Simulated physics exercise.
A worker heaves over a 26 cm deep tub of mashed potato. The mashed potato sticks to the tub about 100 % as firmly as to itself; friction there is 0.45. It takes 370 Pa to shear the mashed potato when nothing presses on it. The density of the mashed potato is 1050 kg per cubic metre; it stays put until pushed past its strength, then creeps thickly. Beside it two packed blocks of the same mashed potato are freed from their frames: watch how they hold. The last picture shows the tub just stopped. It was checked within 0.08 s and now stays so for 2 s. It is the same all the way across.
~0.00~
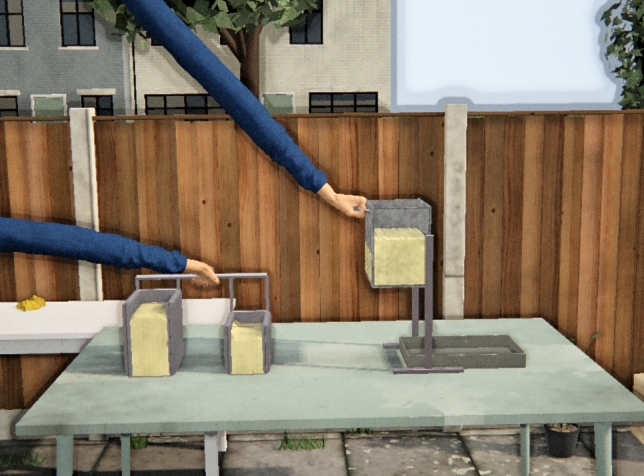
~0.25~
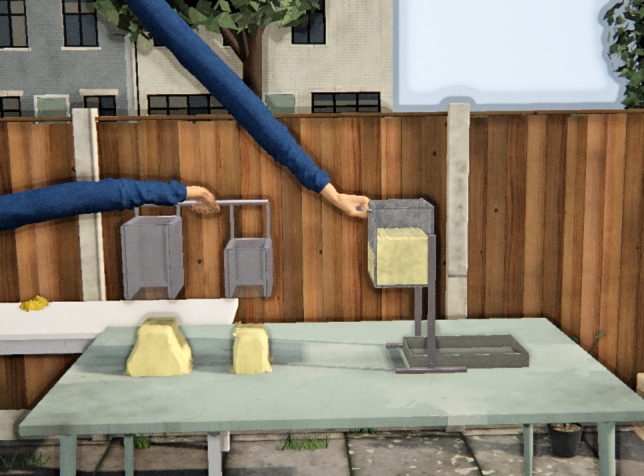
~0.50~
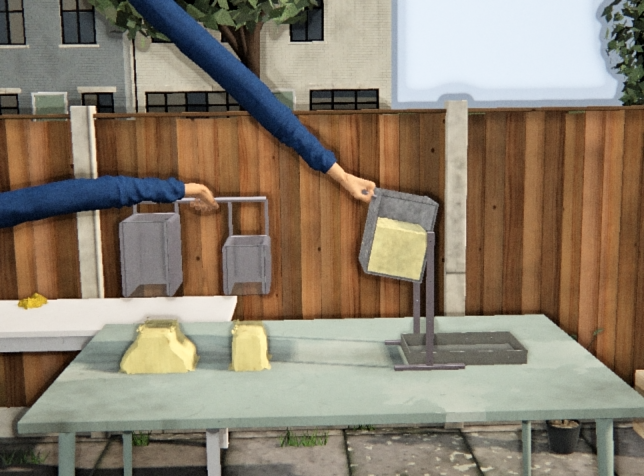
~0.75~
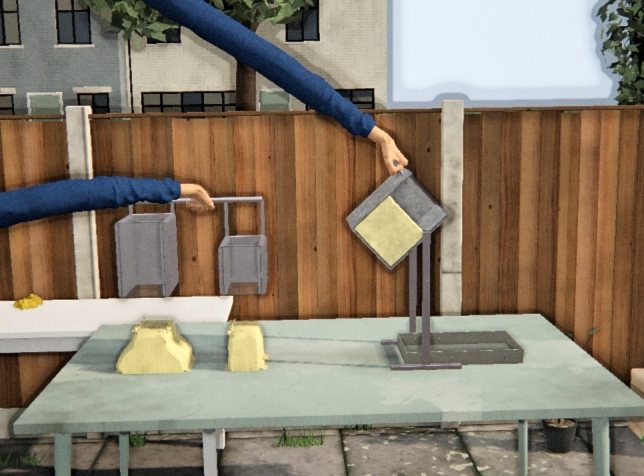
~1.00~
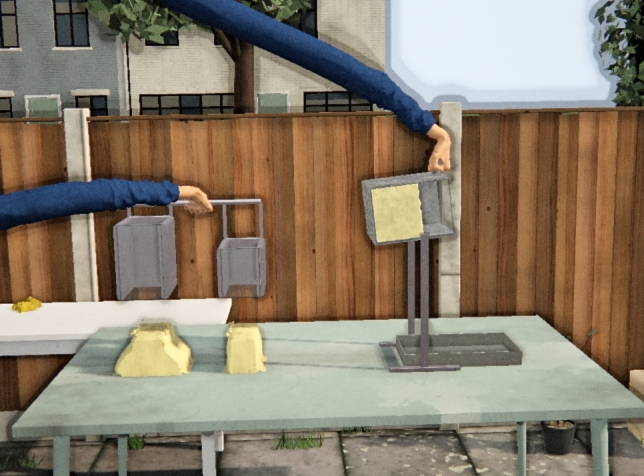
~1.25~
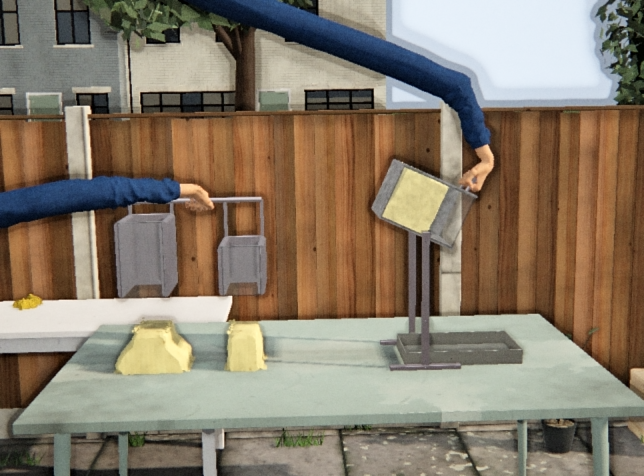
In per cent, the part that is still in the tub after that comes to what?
It comes to some 42 %.
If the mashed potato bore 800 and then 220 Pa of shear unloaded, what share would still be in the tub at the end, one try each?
In turn about 100 %, 0 %.
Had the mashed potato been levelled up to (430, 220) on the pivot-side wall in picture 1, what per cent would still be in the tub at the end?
Then about 30 %.
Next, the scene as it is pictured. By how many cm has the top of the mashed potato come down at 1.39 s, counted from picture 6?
Roughly 5 cm.
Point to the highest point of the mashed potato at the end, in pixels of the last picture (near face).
Near (413, 214).
After 1.39 s, the tub is at 115 degrees and holds 100 %.
After 1.56 s, the tub is at 115 degrees and holds 68 %.
After 1.73 s, the tub is at 115 degrees and holds 43 %.
After 1.90 s, the tub is at 115 degrees and holds 42 %.
After 3.25 s, the tub is at 115 degrees and holds 42 %.
